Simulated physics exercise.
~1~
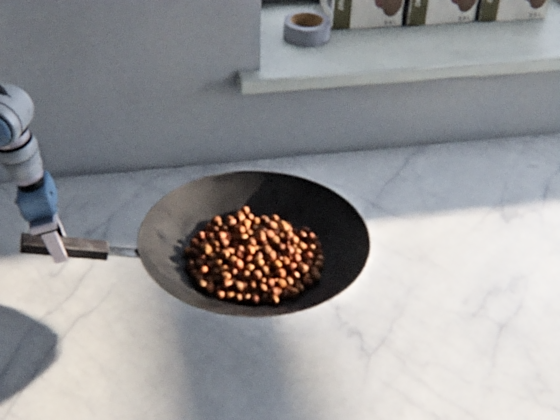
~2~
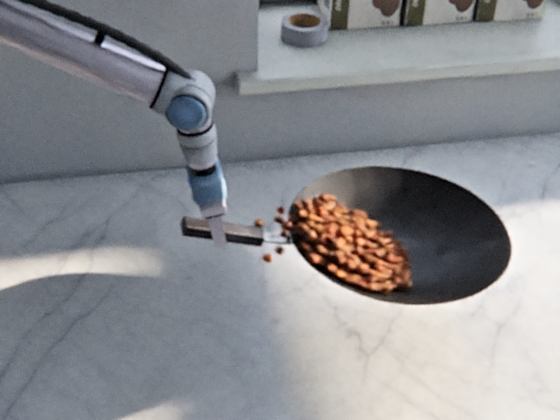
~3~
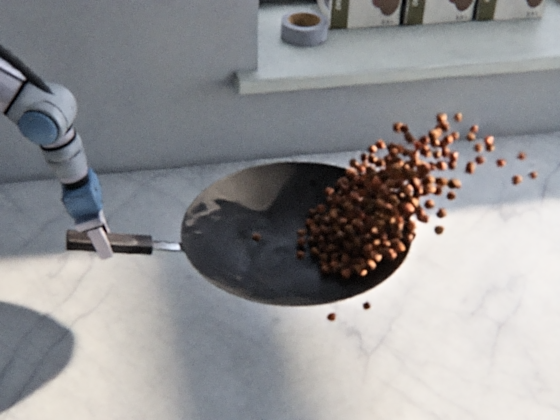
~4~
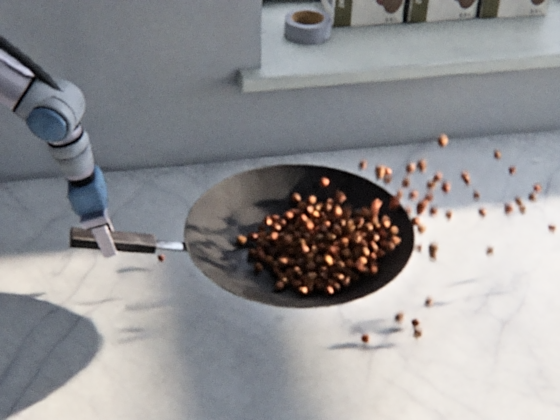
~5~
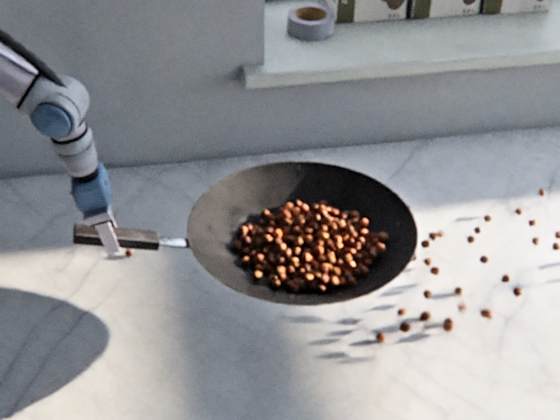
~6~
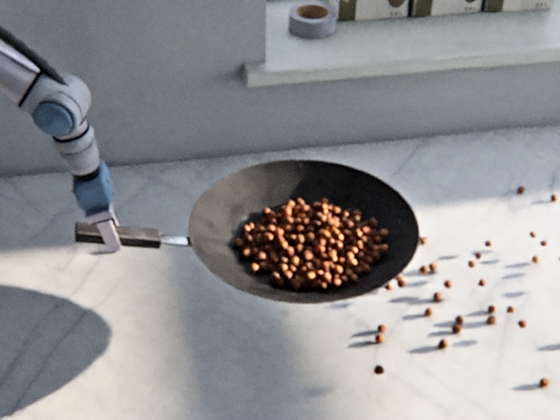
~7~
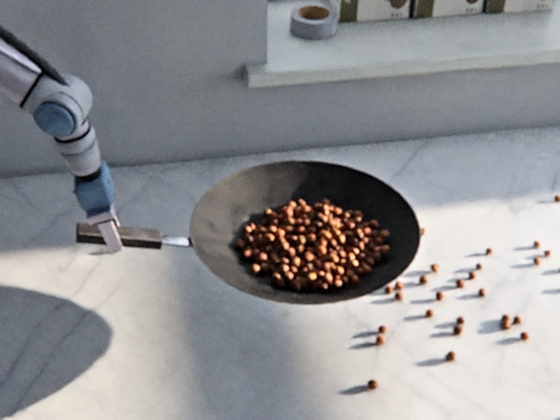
A robot arm jerks a wok right and back left, scattering some hazelnuts onto the table.
